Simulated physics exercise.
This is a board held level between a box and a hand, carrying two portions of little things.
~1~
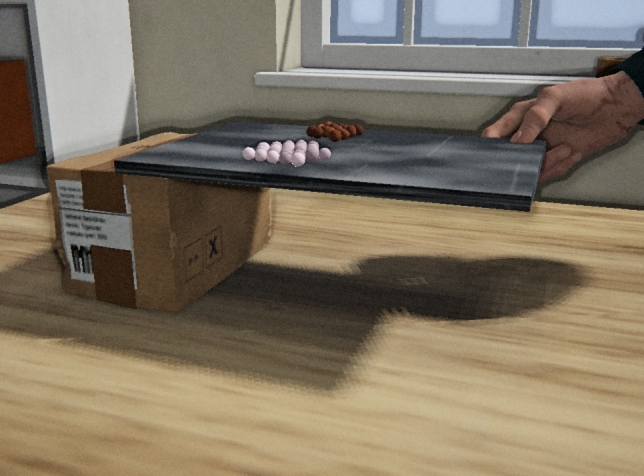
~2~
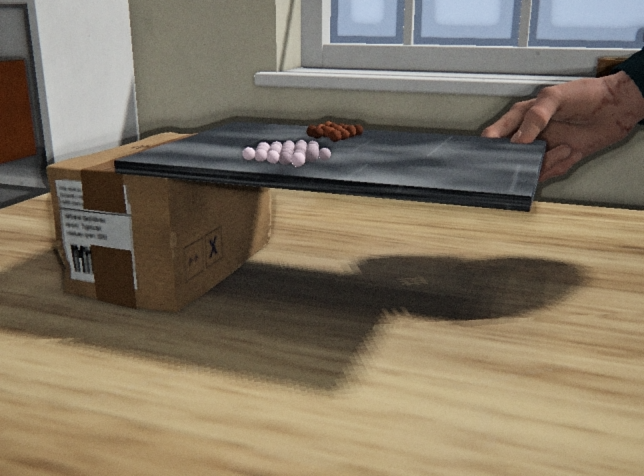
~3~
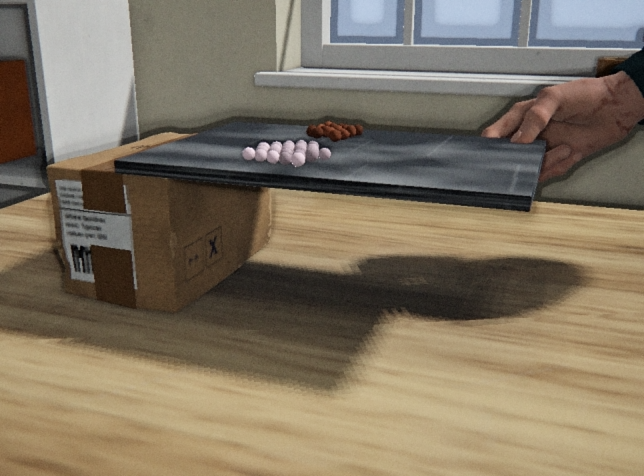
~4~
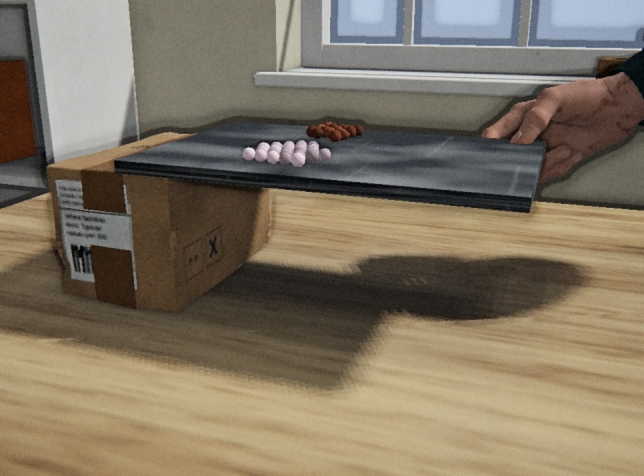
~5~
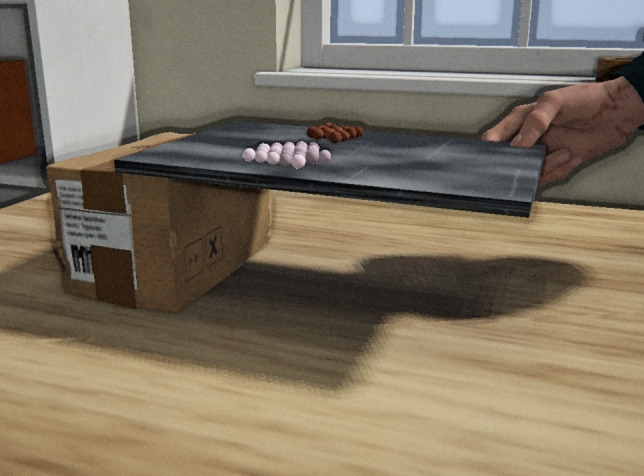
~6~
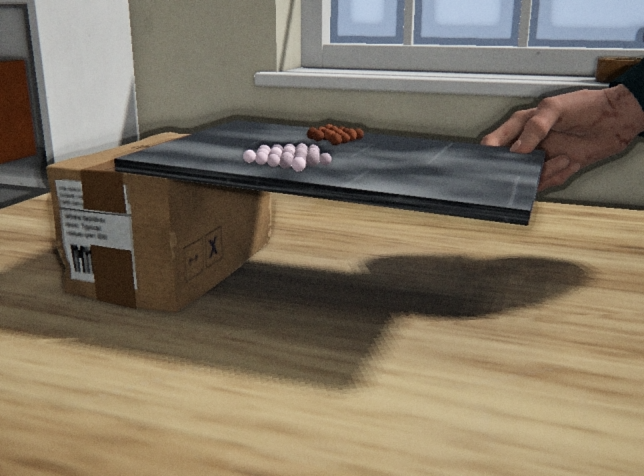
On a wooden table by a window, a hand holds a board level against a box, then lowers its end slightly, pink and brown pieces staying still.
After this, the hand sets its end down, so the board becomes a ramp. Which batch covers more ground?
The near one outruns the other.
Then, 0.28 s later than the last frame, board sloping at 10°; near batch every one still on the board; far batch every one still on the board.
Then, 0.63 s later than the last frame, board sloping at 21°; near batch every one still on the board; far batch every one still on the board.
Then, 1.01 s later than the last frame, board resting at 26°; near batch mostly up to a board's length out; far batch every one still on the board.
When it is over, board resting at 26°; near batch mostly more than two board lengths out, roughly a third gone off the counter; far batch mostly less than half a board's length out; the near batch has gone farther.
